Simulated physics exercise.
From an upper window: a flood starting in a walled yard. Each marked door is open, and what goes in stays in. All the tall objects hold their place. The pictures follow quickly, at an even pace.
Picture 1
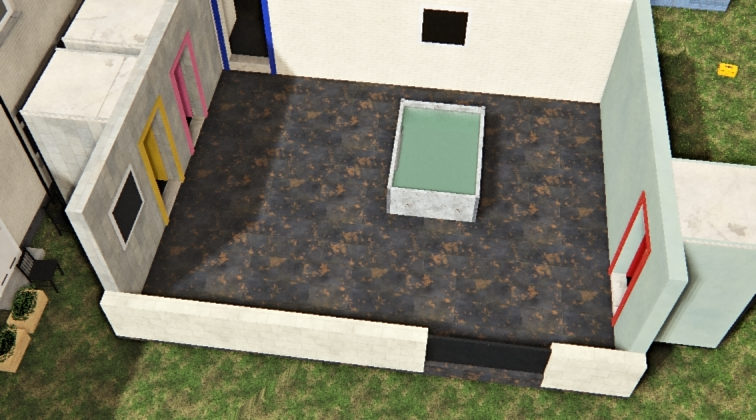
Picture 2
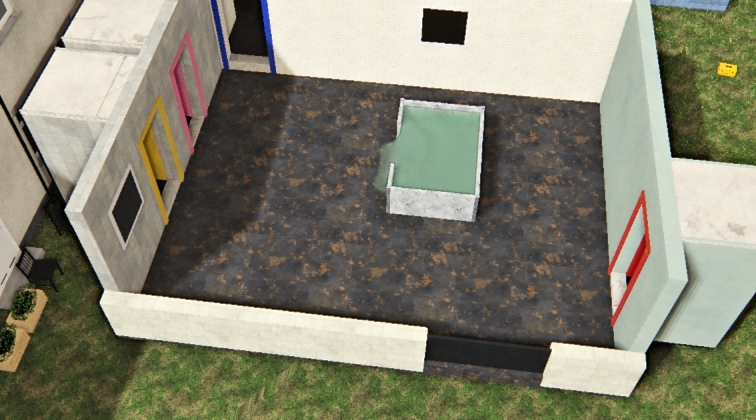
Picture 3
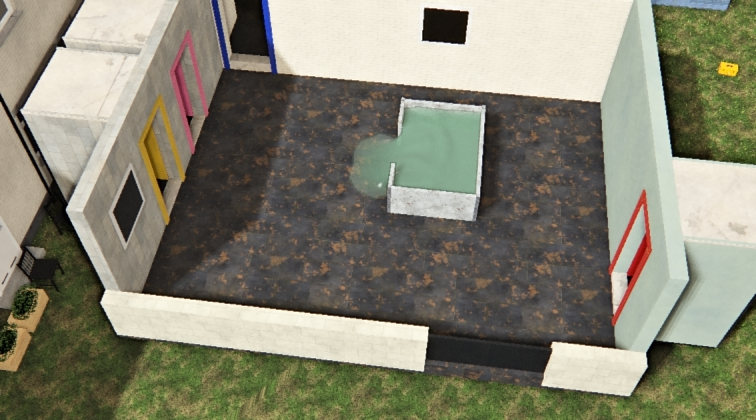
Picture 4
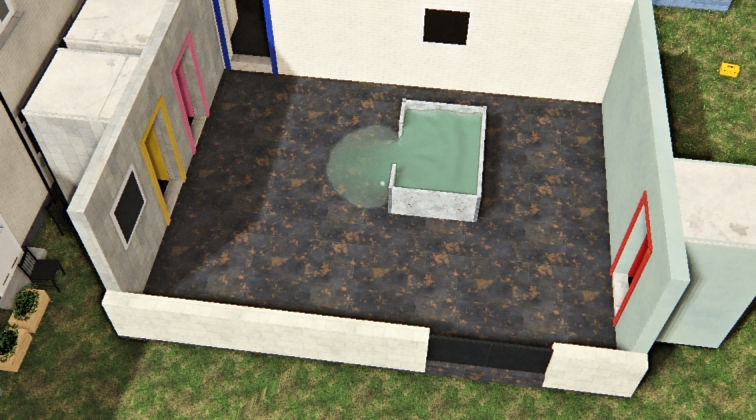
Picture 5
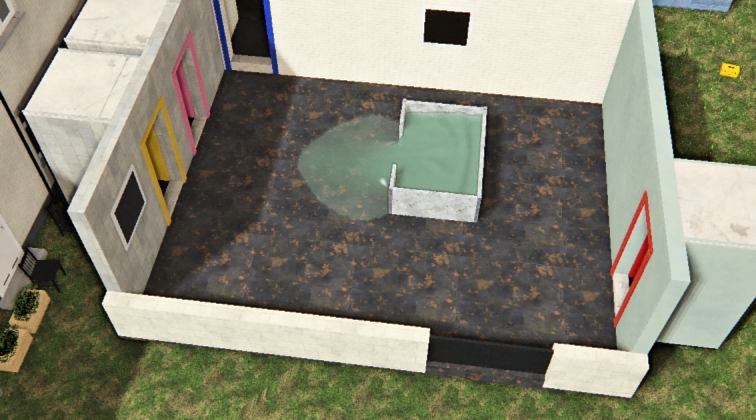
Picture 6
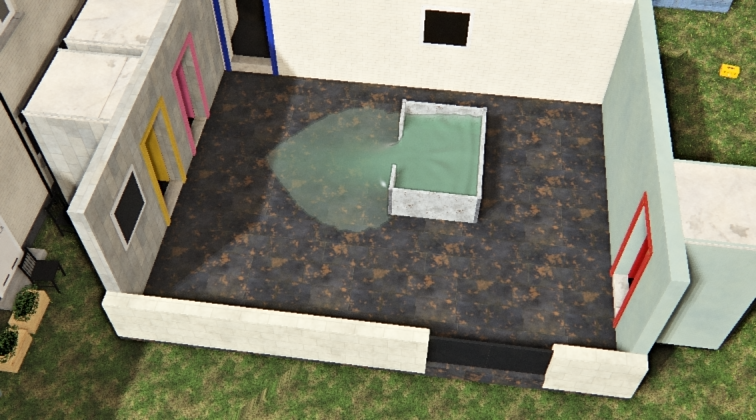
Green water pours from a gap in the tank's left side and spreads across the dark yard.
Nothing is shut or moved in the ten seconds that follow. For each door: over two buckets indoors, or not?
The red door stays under that; the pink door takes more than that; the blue door stays under that; the yellow door takes more than that.
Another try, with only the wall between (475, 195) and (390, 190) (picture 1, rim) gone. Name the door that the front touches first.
I say the red one.
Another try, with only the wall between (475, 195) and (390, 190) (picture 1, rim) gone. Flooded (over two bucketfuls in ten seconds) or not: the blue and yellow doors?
My reading: Blue door takes less; yellow door is under.
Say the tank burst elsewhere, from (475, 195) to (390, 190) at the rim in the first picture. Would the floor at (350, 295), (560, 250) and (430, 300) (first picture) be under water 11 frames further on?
As listed: Under water, not flooded, awash.
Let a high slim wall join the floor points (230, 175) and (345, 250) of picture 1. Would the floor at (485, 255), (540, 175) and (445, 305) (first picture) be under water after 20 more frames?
As listed: Free of water, no water, clear.
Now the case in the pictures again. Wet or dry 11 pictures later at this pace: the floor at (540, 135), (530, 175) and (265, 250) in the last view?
In that order: Clear, dry, awash.
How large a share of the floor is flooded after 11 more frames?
About 35 per cent.
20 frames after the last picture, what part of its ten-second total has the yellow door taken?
I make it 75 per cent.
A moment on, water covers 25 % of the floor; the red door not reached, the pink door under two buckets in, the blue door not reached, the yellow door not reached.
Next, water covers 35 % of the floor; the red door not reached, the pink door over two buckets in, the blue door wet at the sill, nothing in, the yellow door under two buckets in.
Then, water covers 40 % of the floor; the red door not reached, the pink door far over two buckets in, the blue door wet at the sill, nothing in, the yellow door over two buckets in.
Later, water covers 50 % of the floor; the red door not reached, the pink door far over two buckets in, the blue door wet at the sill, nothing in, the yellow door over two buckets in.
In the end, water covers 70 % of the floor; the red door not reached, the pink door far over two buckets in, the blue door wet at the sill, nothing in, the yellow door over two buckets in.
